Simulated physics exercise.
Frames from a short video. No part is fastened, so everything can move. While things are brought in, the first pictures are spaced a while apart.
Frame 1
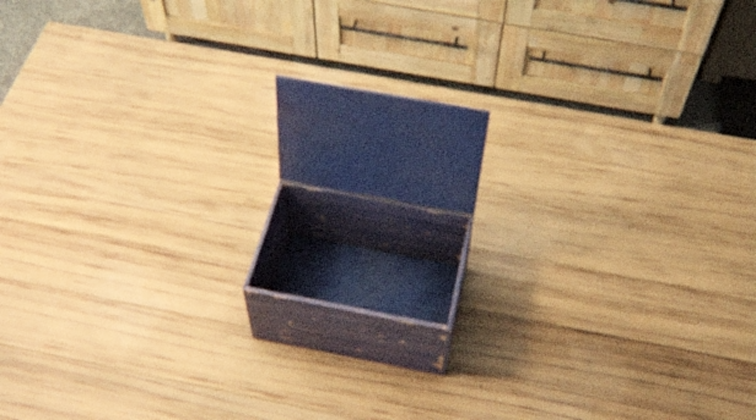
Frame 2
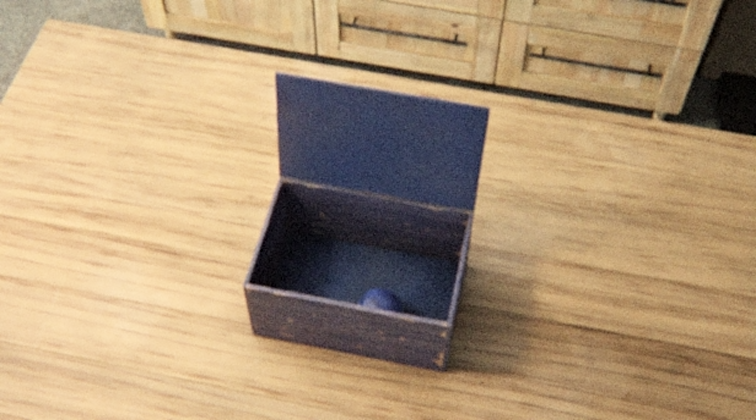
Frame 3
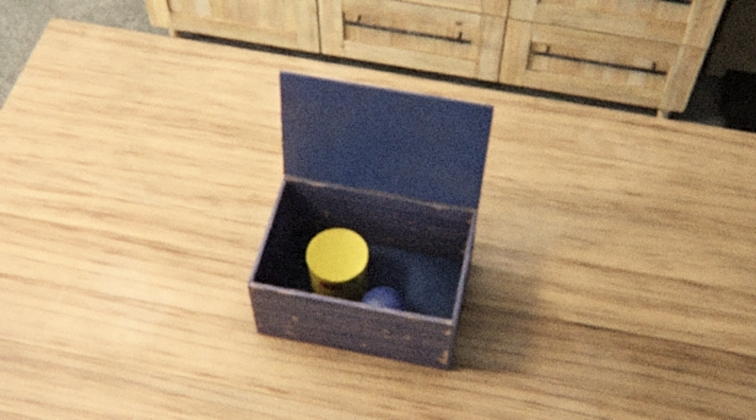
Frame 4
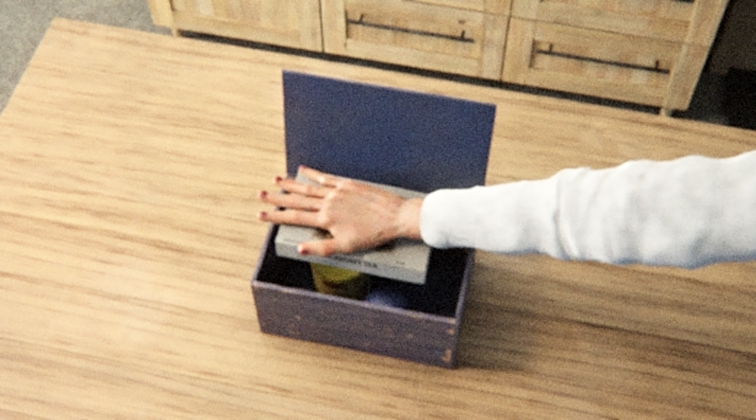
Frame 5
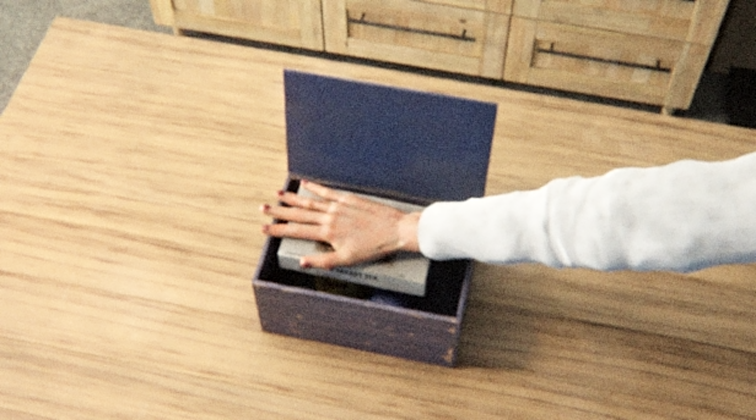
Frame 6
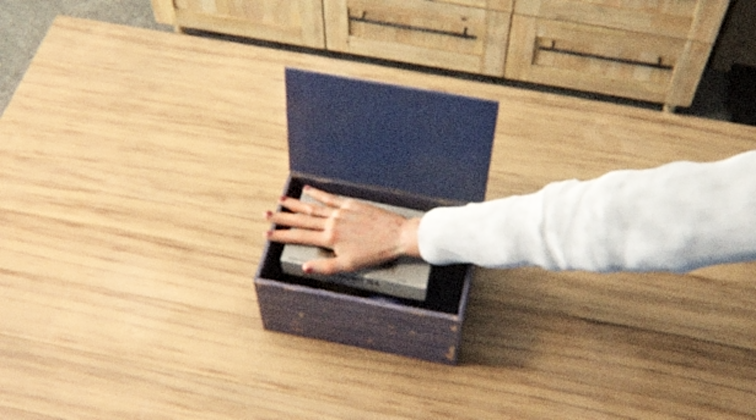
An open dark blue box with its lid upright sits on a light wood-grain table, seen from above at an angle, with pale wooden drawers behind. Inside the box, a small blue ball appears near the front, then a yellow cylinder to its left. A white-sleeved arm reaches in from the right, its hand lowering a grey box-shaped object over them and staying on it, while the view shifts very slightly.
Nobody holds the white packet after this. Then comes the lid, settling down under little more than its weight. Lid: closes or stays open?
Closes.
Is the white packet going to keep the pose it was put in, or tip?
At the finish it holds its orientation.
Then, 1.10 s later than the last frame, lid starting down.
Then, 1.60 s later than the last frame, lid 59° above the rim.
Then, 1.90 s later than the last frame, lid 35° above the rim.
Then, 2.20 s later than the last frame, lid 8° above the rim.
When it is over, lid shut; all 3 as before. End places, in pixels of the last picture, white packet near (363, 245).
